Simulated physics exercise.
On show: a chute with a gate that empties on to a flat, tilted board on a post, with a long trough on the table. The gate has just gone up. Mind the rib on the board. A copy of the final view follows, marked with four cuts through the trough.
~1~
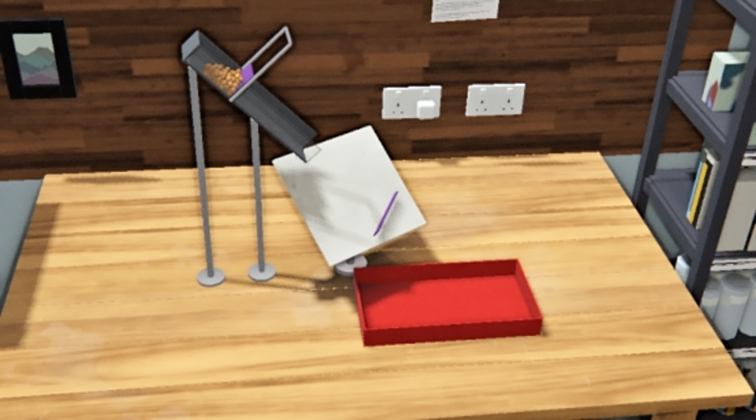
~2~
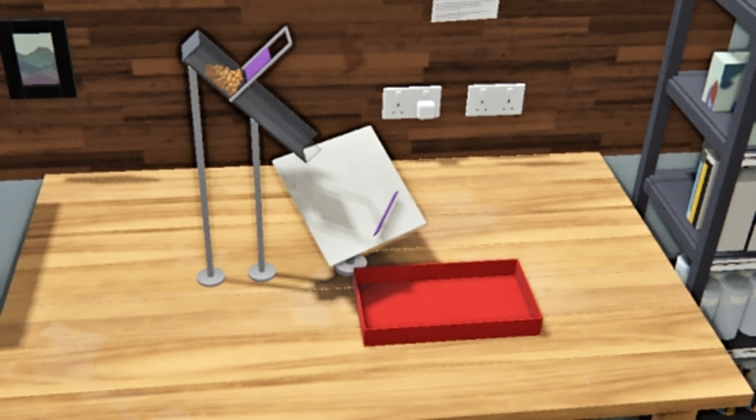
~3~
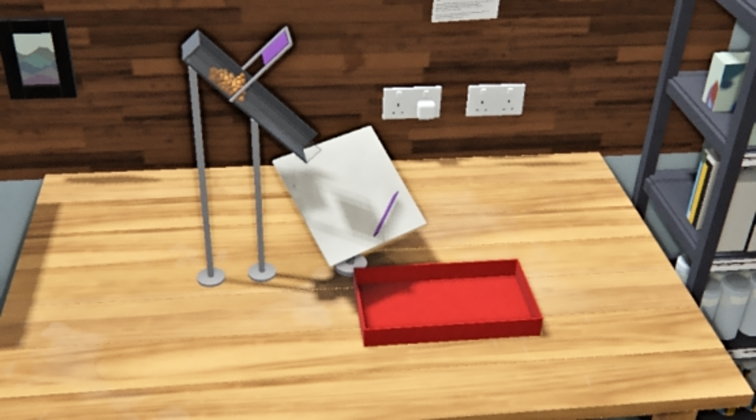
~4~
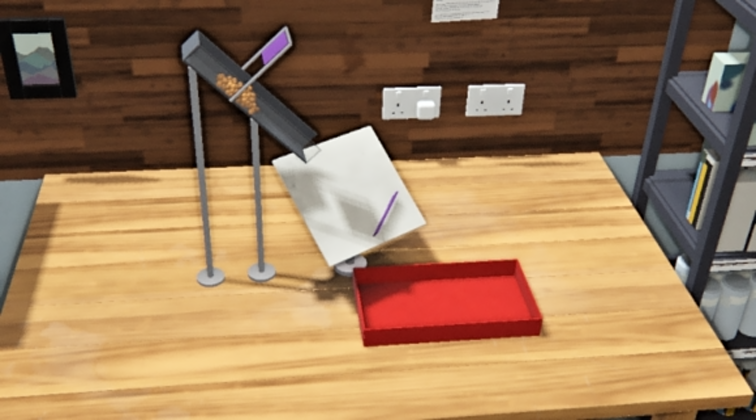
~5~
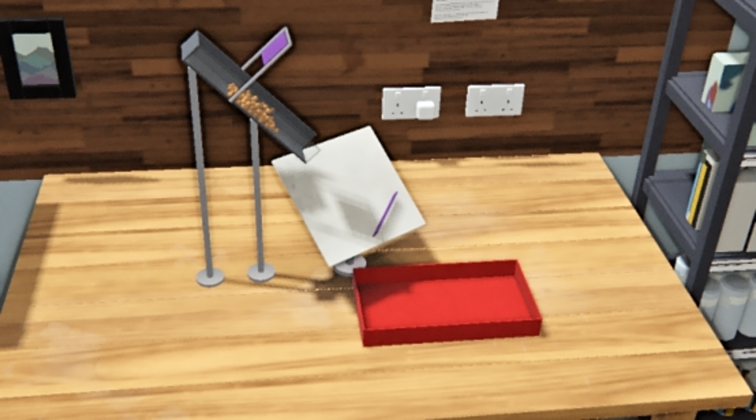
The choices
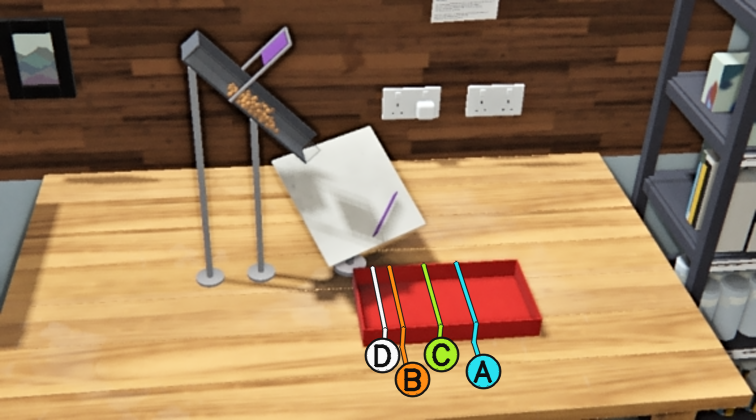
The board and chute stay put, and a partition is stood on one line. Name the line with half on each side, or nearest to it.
Best: D.
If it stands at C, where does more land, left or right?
The left side.
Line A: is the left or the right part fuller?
Left.
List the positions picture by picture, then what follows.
In the first picture, load behind the gate (225, 75), roasted chickpeas; lip of the chute (304, 155), sloping fairly steeply.
In the second picture, middle of the board (352, 193), tilted fairly steeply; middle of its low edge (380, 244); of its high edge (323, 143).
In the third picture, front corners of the trough (365, 329) and (543, 318), empty; front of the load (241, 96).
In the fourth picture, middle of the load (239, 92); its front (254, 108), roughly a quarter of the way to the lip; rib from (398, 191) to (377, 233).
In the fifth picture, middle of the load (250, 100); its front (276, 132), roughly half of the way to the lip.
On the marked copy, line A crosses the front rim at (475, 323); line B crosses the front rim at (403, 327); line C crosses the front rim at (440, 325); line D crosses the front rim at (384, 328).
If A is chosen, of what is caught, almost all on the left of the divider, about a tenth on the right.
If B is chosen, of what is caught, the larger part on the left of the divider, roughly a quarter on the right.
If C is chosen, of what is caught, almost all on the left of the divider, about a tenth on the right.
If D is chosen, of what is caught, roughly half on the left of the divider, roughly half on the right.
